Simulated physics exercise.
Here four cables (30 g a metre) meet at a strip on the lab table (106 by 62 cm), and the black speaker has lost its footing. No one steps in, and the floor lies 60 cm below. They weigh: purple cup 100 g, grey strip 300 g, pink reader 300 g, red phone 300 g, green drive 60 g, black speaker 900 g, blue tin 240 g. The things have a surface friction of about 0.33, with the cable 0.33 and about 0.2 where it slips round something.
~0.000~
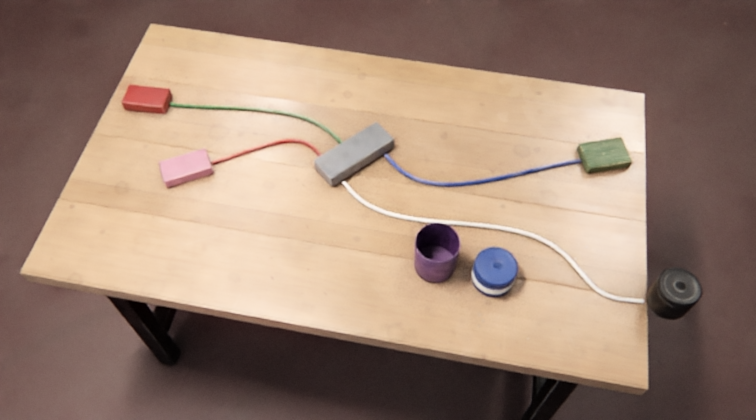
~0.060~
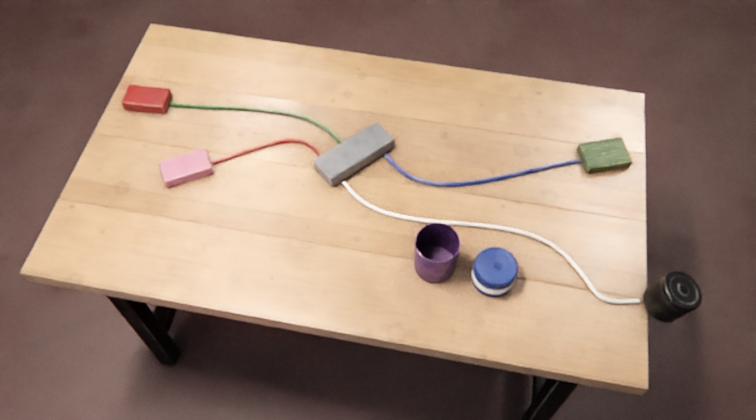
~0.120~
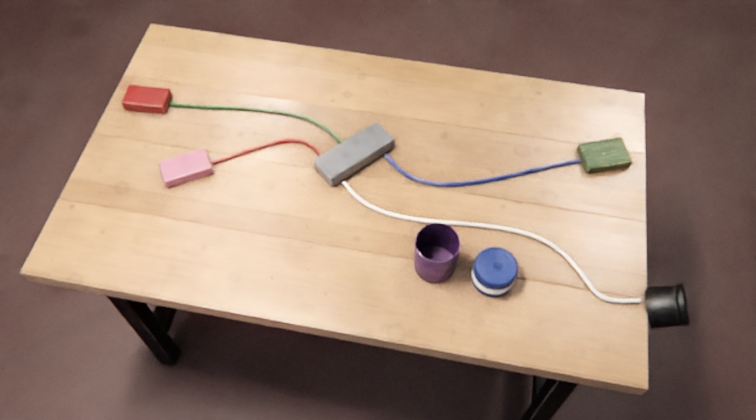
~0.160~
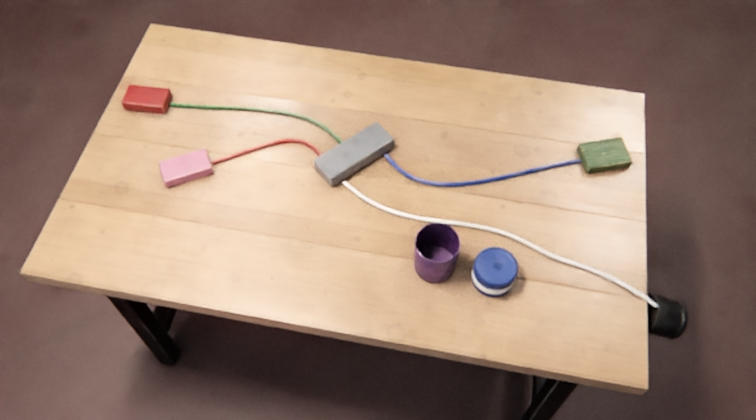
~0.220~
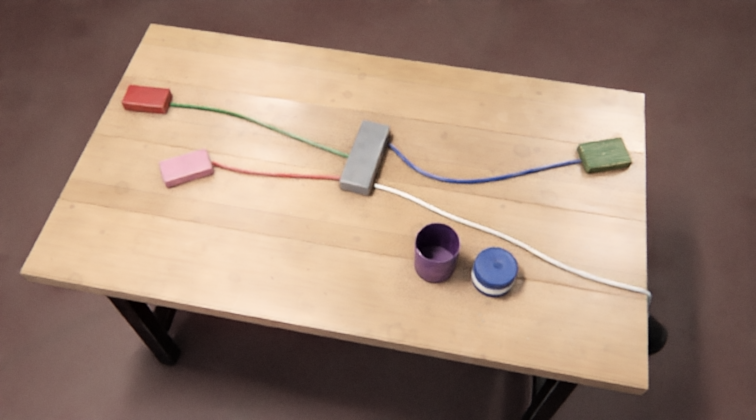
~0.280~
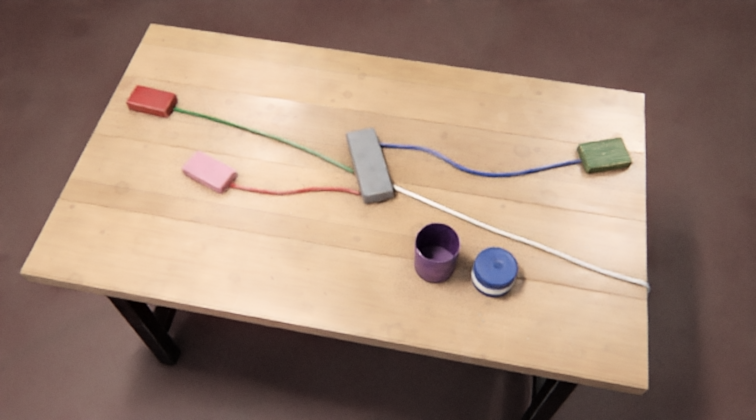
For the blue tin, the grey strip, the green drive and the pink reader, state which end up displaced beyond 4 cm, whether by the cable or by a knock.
Blue tin - not displaced; grey strip - displaced; green drive - not displaced; pink reader - displaced.
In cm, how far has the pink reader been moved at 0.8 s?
40 cm.
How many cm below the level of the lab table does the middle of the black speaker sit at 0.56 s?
35 cm.
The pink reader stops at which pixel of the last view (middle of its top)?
It comes to rest at roughly (462, 220).
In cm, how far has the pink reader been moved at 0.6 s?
It has shifted some 26 centimetres from where it began.
After 0.6 s, the strip's end of the white cable at (472, 221); pink reader 26 cm off its start, grey strip 20 cm off its start, red phone 19 cm off its start.
After 0.8 s, the strip's end of the white cable at (590, 235); grey strip 40 cm off its start, pink reader 40 cm off its start, red phone 39 cm off its start.
After 1.1 s, the strip's end of the white cable at (631, 226); pink reader 52 cm off its start at (462, 220), grey strip 46 cm off its start at (604, 201), green drive 1 cm off its start at (609, 149).
After 1.4 s, the strip's end of the white cable at (631, 226); pink reader 52 cm off its start, grey strip 46 cm off its start, green drive 1 cm off its start.
After 2.6 s, the strip's end of the white cable at (631, 226); pink reader 52 cm off its start at (462, 220), grey strip 46 cm off its start at (604, 201), green drive 1 cm off its start at (609, 149), blue tin 0 cm off its start at (496, 265).
